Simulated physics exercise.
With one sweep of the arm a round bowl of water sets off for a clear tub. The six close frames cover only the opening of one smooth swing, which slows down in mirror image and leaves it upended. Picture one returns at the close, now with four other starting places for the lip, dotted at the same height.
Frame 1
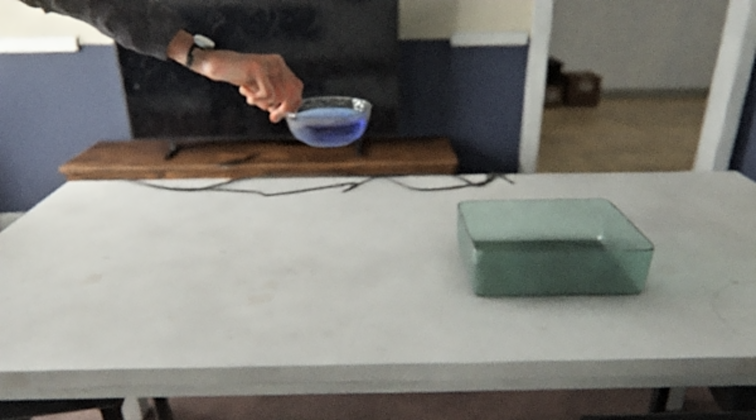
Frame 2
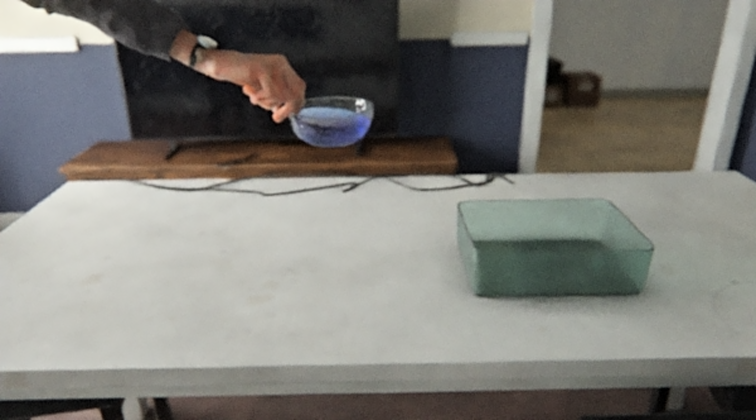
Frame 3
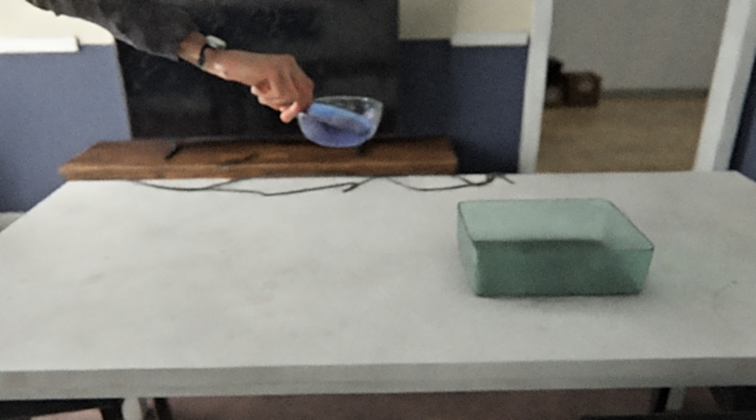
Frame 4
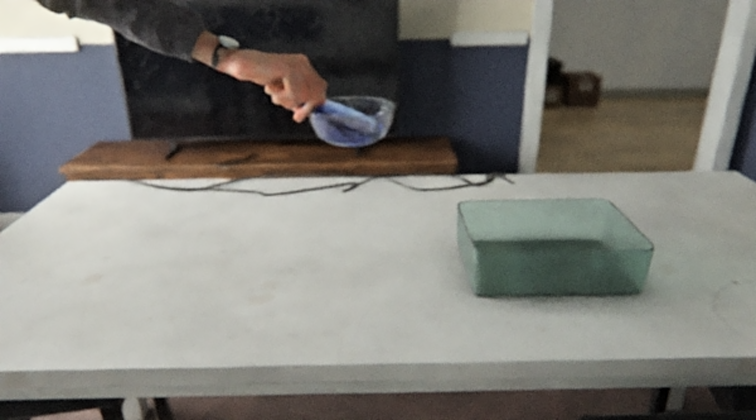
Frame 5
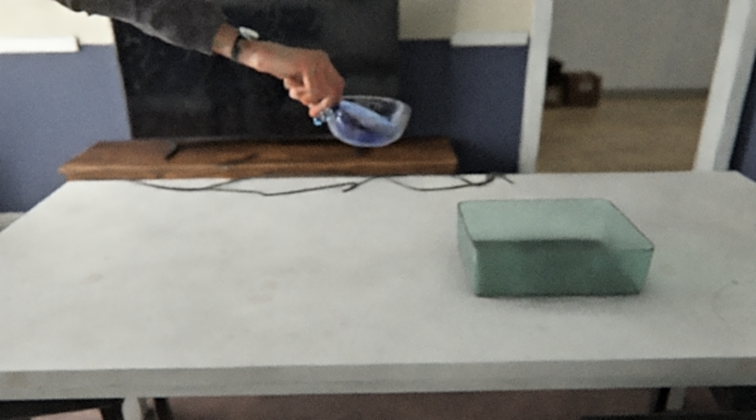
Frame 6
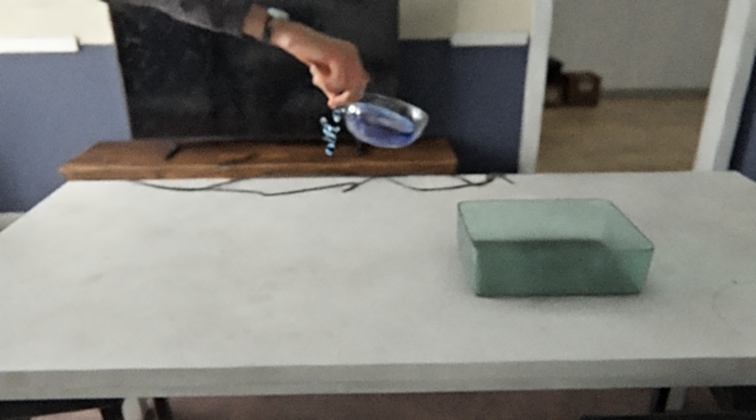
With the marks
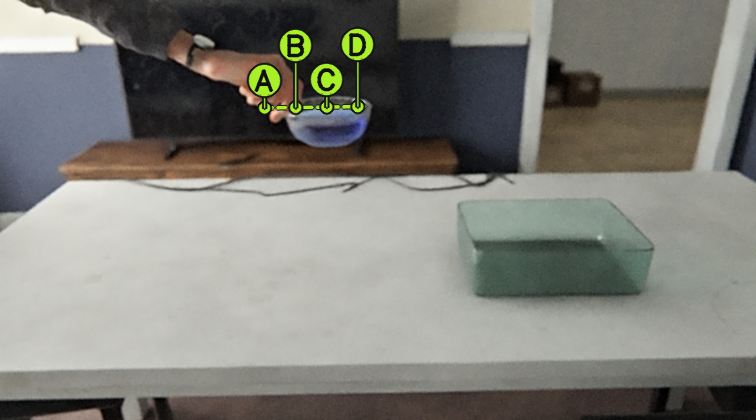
A hand reaching in from the upper left carries a clear round bowl of bluish water rightward above a pale tabletop, seen from the front by a still camera. A greenish clear tub sits on the right, with a dark screen, wooden shelf and blue-and-cream wall behind. The bowl moves steadily, then tilts slightly as water slips over its left rim and drops beneath the hand.
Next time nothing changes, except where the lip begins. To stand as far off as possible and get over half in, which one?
That is place C.
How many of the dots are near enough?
Two.
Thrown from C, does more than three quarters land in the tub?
No, less.
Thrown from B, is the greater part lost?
Yes, that goes wrong.
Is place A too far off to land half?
Yes, that goes wrong.
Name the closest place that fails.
B.
In lime, A at (264, 108); B at (295, 107); C at (326, 107); D at (357, 106).
Choosing A, about 0 % lands in the tub, 99 % falls short.
Choosing B, about 29 % lands in the tub, 67 % falls short and 4 % goes beside or beyond.
Choosing C, about 62 % lands in the tub, 30 % falls short and 9 % goes beside or beyond.
Choosing D, about 78 % lands in the tub, 13 % falls short and 9 % goes beside or beyond.
